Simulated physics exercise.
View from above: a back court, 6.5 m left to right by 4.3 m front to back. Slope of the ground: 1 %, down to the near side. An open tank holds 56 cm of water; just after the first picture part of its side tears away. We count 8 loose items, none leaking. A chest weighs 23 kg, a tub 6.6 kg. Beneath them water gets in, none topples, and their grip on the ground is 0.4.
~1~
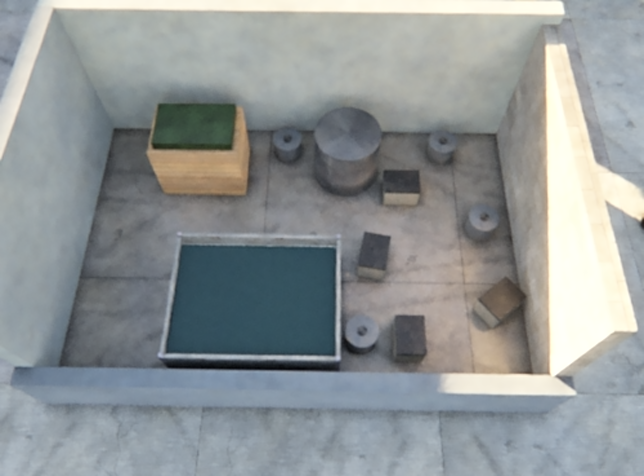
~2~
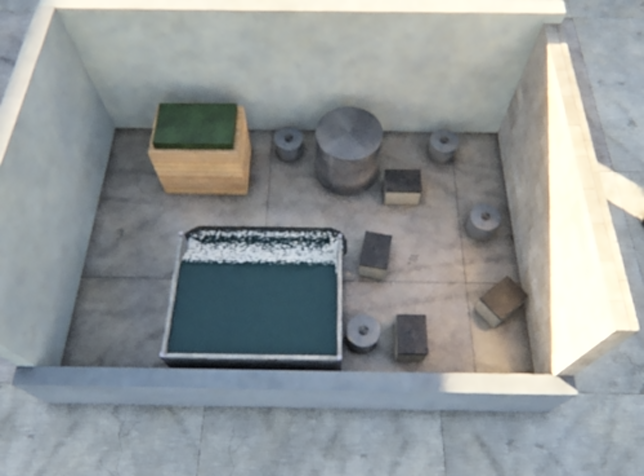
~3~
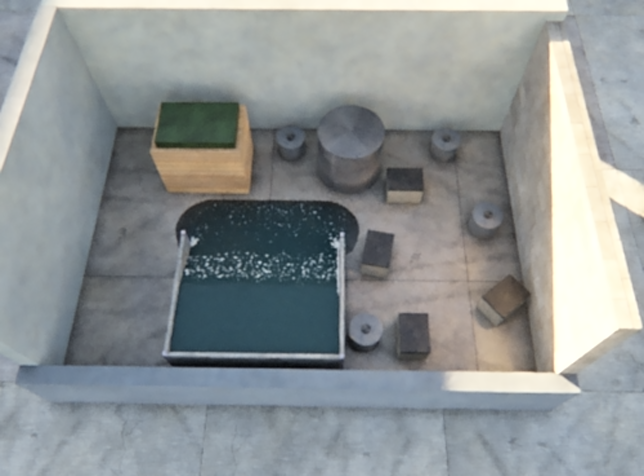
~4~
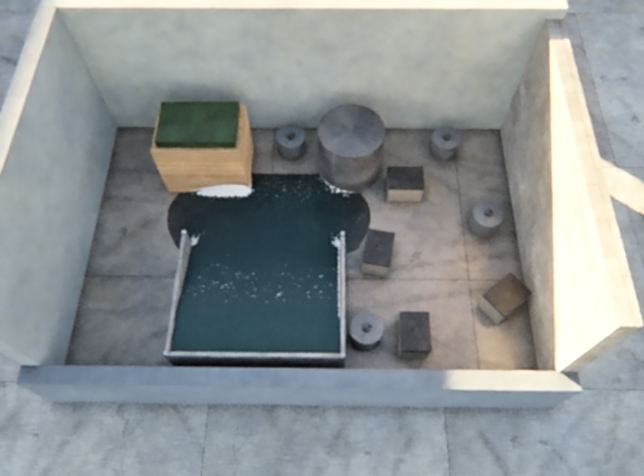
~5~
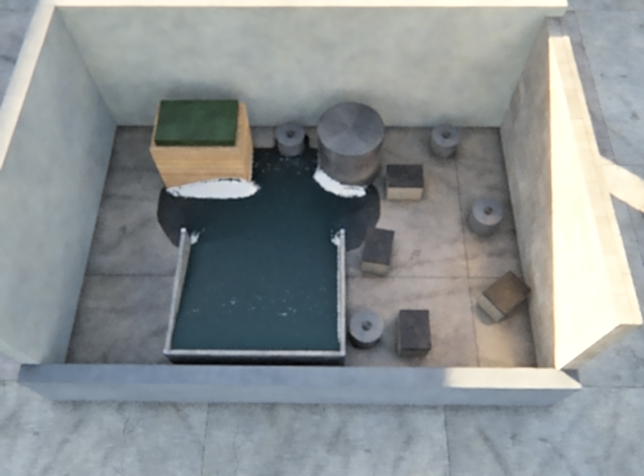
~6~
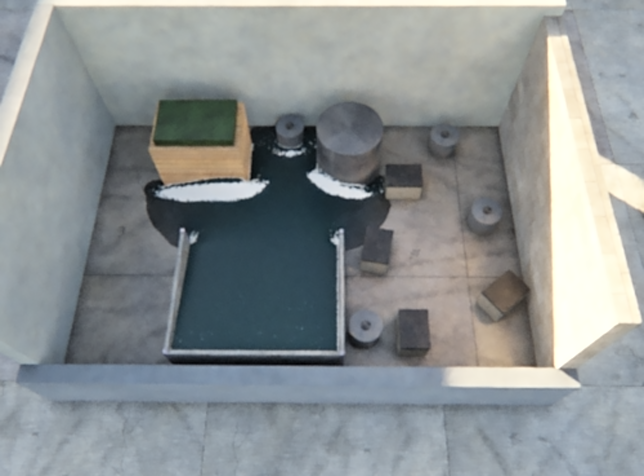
Dark water pouring from the far side of an open tank in a walled court, spreading around a crate and round drum.
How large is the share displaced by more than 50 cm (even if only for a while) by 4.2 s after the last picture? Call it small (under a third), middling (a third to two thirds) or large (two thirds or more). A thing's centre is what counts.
Middling, a third to two thirds.
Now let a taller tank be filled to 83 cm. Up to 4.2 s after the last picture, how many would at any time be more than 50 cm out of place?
In that case the number is 5.
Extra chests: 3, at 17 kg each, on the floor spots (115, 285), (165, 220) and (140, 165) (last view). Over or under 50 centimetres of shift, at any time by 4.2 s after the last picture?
Respectively: Tops it; tops it; doesn't reach it.
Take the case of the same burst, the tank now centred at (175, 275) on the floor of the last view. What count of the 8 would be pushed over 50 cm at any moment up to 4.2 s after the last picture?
2.
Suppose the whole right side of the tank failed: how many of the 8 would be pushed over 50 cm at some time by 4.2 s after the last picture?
You'd get 7 in that case.
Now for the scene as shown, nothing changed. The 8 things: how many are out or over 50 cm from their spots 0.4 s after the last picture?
0 in all.
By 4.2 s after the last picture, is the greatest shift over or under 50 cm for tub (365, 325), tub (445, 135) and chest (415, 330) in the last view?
Taking them in turn, the answers are smaller, greater and smaller.
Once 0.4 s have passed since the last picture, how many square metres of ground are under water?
About 10.0 m2.
Then, 0.4 s after the last picture 0 of 8 are over 50 cm from their spots; 1 afloat.
Then, 1.5 s after the last picture 1 of 8 are over 50 cm from their spots; 1 afloat.
Then, 2.8 s after the last picture 2 of 8 are over 50 cm from their spots; 2 afloat.
Then, 4.2 s after the last picture 5 of 8 are over 50 cm from their spots, and 5 have been at some point; 3 afloat.
